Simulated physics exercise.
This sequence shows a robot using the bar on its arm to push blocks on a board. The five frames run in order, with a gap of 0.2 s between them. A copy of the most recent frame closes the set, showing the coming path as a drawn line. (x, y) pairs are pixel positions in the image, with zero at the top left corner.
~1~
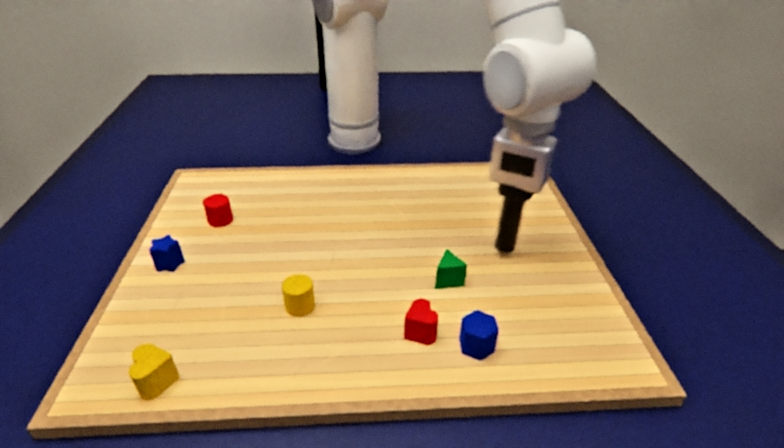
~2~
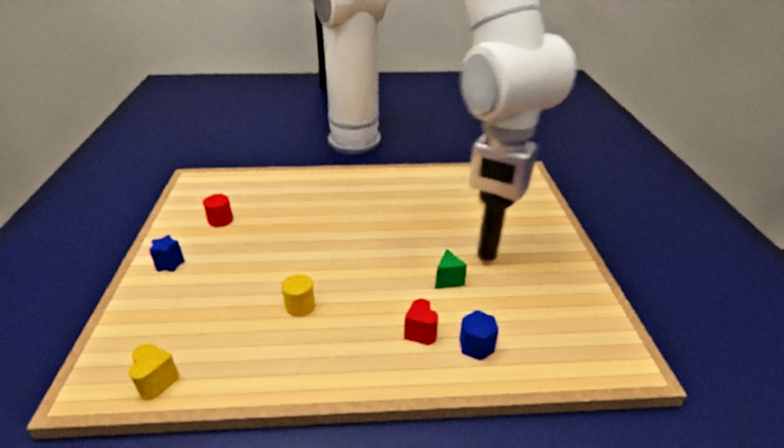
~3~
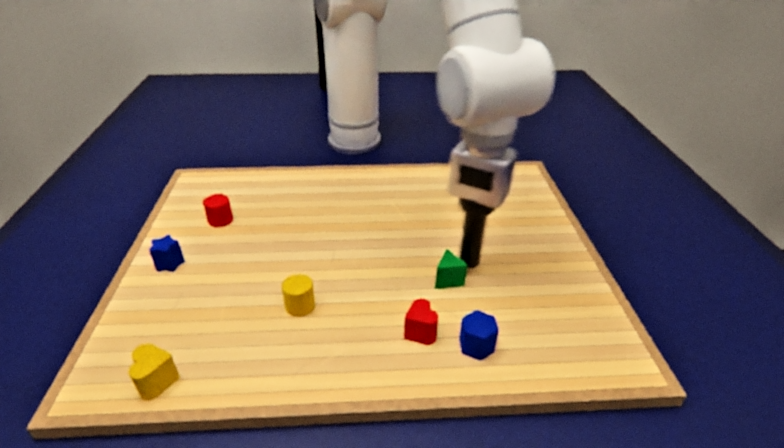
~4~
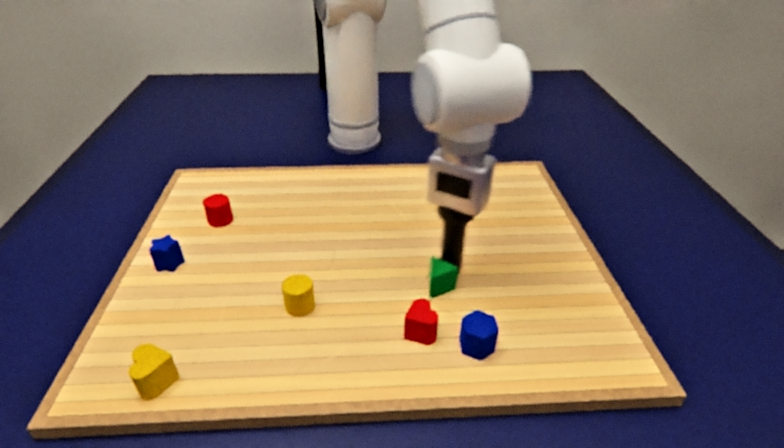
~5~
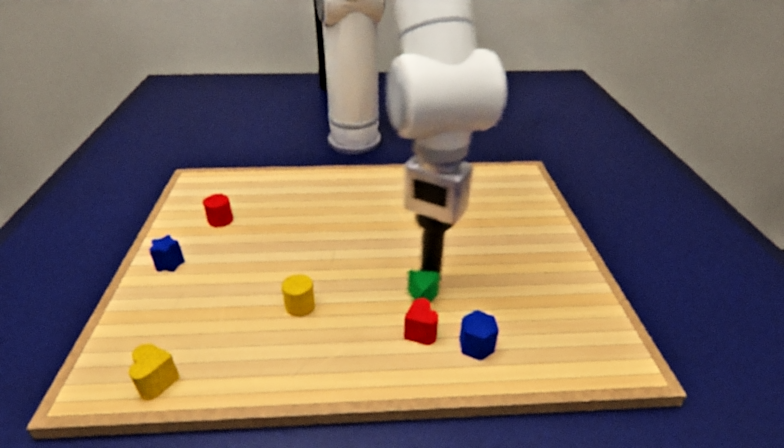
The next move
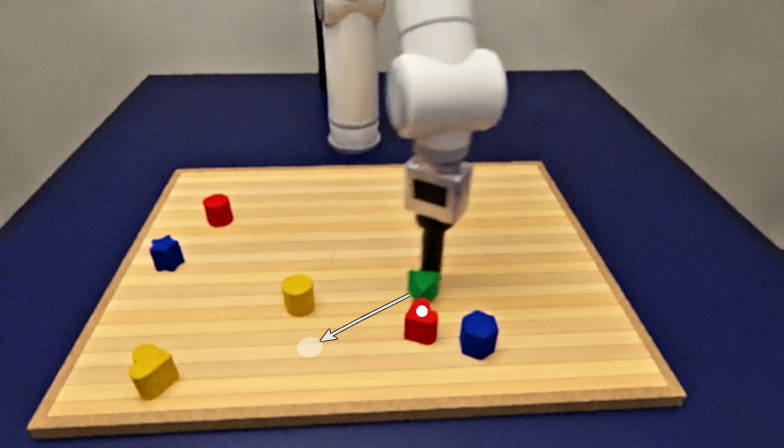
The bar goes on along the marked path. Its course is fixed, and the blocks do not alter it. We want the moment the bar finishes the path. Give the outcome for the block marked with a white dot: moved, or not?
Once the path is done, it is somewhere new.
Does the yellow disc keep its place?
Final answer: Yes.
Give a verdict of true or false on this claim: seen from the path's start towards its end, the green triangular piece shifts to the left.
The statement is true.
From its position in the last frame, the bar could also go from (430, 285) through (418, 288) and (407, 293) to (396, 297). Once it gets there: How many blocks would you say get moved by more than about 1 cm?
I'm going with one.
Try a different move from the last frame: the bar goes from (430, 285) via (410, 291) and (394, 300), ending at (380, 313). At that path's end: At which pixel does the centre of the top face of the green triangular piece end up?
I'd place it at (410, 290), taking the centre of its top.
Drawn move, from (430, 285) to (310, 347); the dot is on the red heart.
The first path, step by step. One third of the way, bar at (393, 297); red heart at (421, 317), turned 30° anticlockwise; green triangular piece at (397, 298), turned 30° anticlockwise.
Two thirds of the way, bar at (352, 317); red heart at (421, 317), turned 30° anticlockwise; green triangular piece at (394, 301), turned 45° anticlockwise.
At the end, bar at (309, 340); yellow disc still; red heart at (421, 317), turned 30° anticlockwise; green triangular piece at (394, 301), turned 45° anticlockwise.
